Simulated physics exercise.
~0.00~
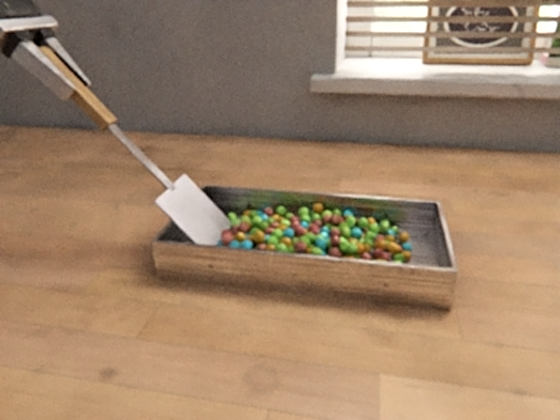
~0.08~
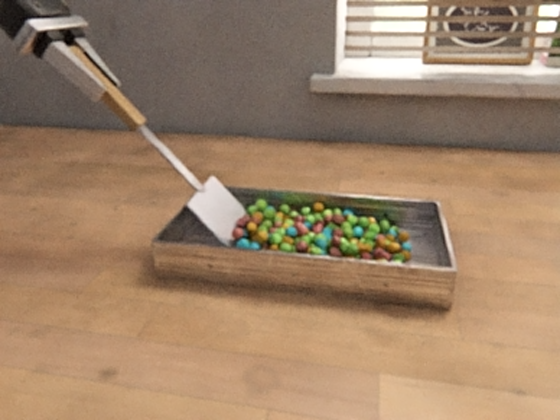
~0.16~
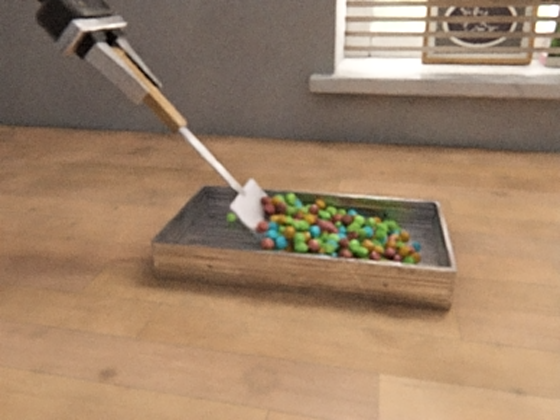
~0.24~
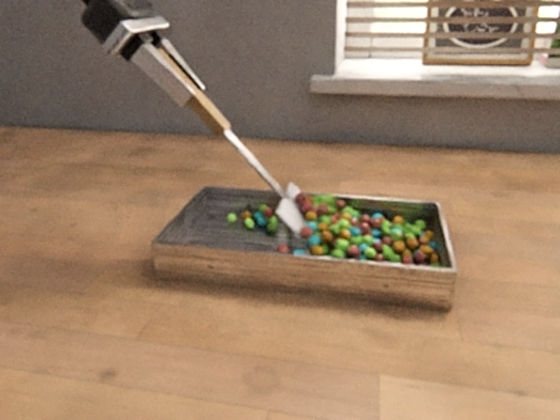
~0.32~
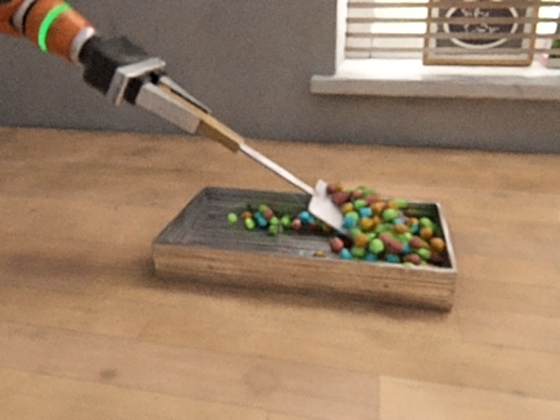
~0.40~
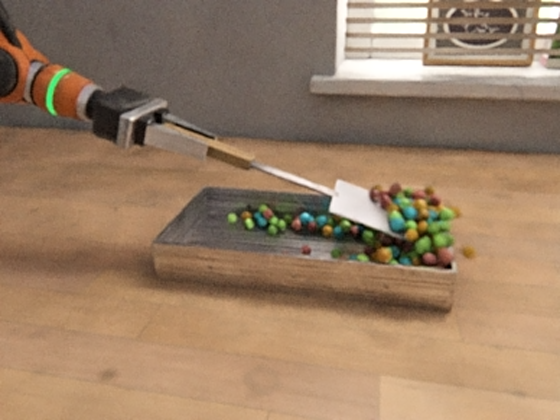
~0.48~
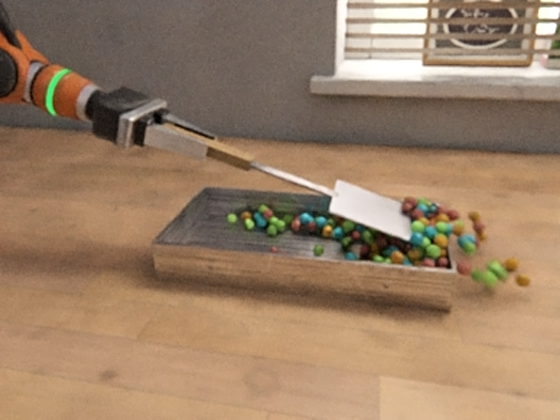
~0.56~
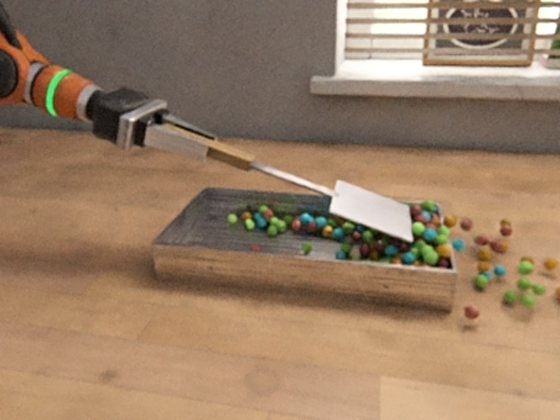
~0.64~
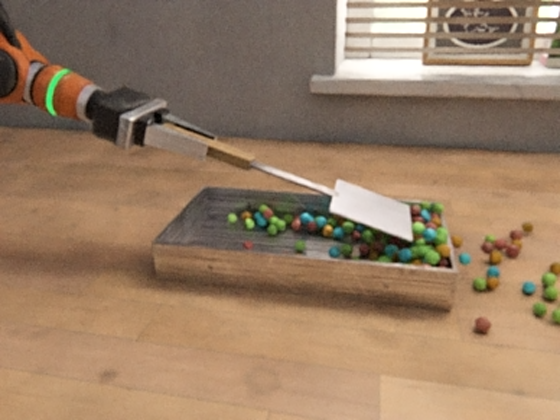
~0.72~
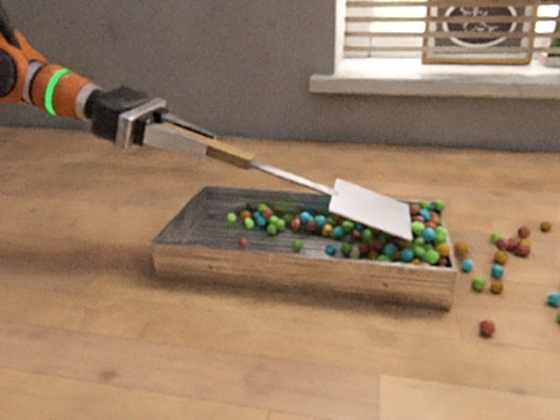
Robot arm pushing a turner through colourful round sweets in a tray, then lifting and spilling some over the right end onto the table.
